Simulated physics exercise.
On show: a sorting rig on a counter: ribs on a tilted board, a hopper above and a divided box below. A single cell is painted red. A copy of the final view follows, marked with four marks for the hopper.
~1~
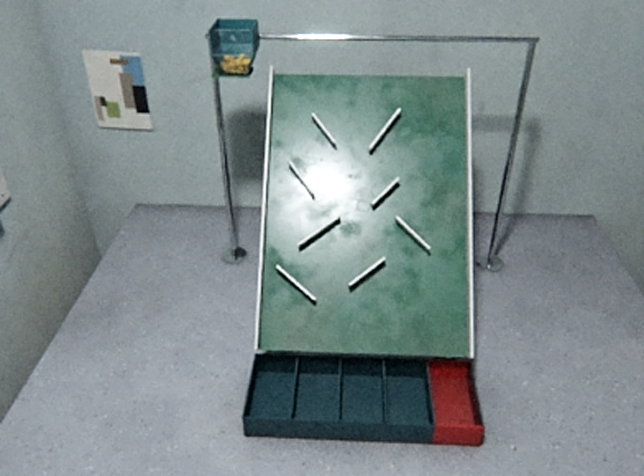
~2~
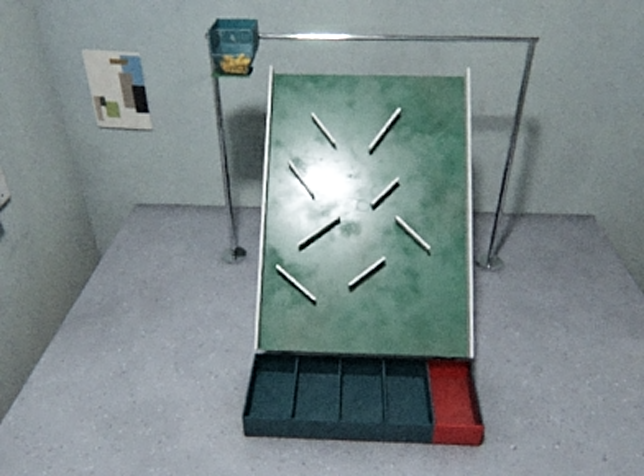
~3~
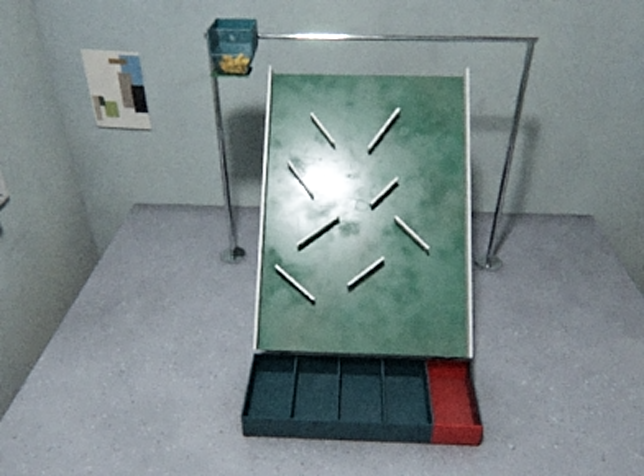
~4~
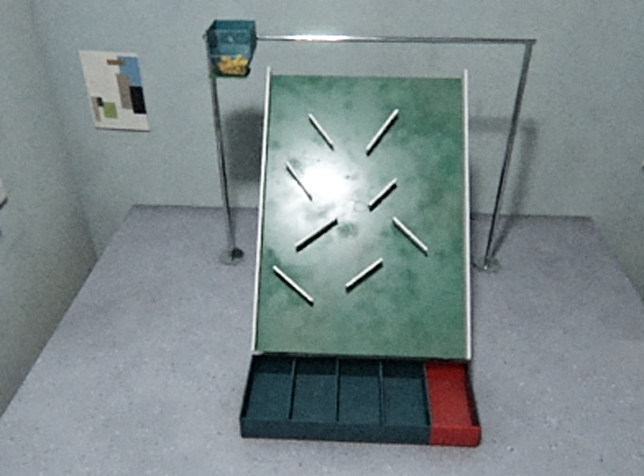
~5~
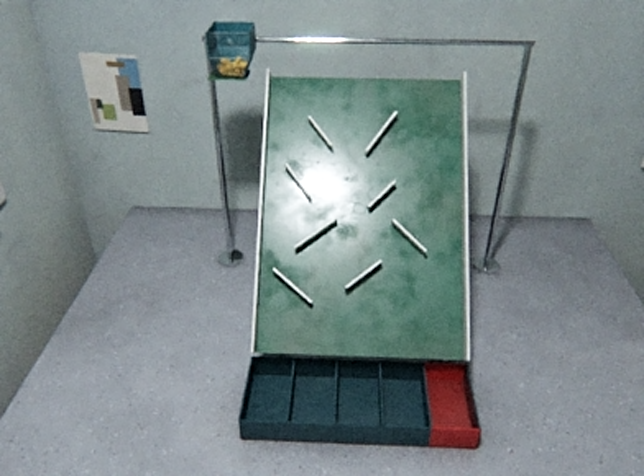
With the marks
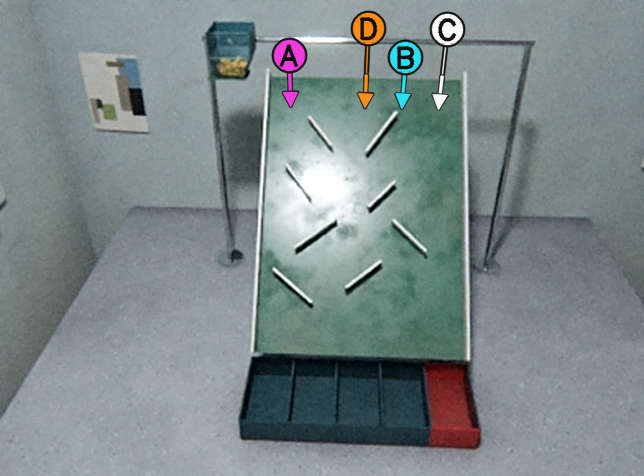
A tilted green board with slanted ribs stood above a divided box with a red cell at the right, while a small hopper of yellowish pieces hung at the upper left; nothing noticeably moved.
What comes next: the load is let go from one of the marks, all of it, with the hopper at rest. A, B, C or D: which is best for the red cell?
C.
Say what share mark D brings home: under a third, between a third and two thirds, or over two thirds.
Mark D gives under a third.
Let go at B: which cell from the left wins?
It is the fifth one.
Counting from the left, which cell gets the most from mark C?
It is the fifth one.
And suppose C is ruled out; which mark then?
The answer is B.
On the marked copy, mark A meets the board at (290, 101); mark B meets the board at (402, 103); mark C meets the board at (439, 104); mark D meets the board at (365, 102).
With A, none at all in the red cell, all but a few in other cells.
With B, close to two thirds in the red cell, close to a third in other cells, only a few outside the box.
With C, all but a few in the red cell, only a few in other cells, a small share outside the box.
With D, only a few in the red cell, all but a few in other cells.
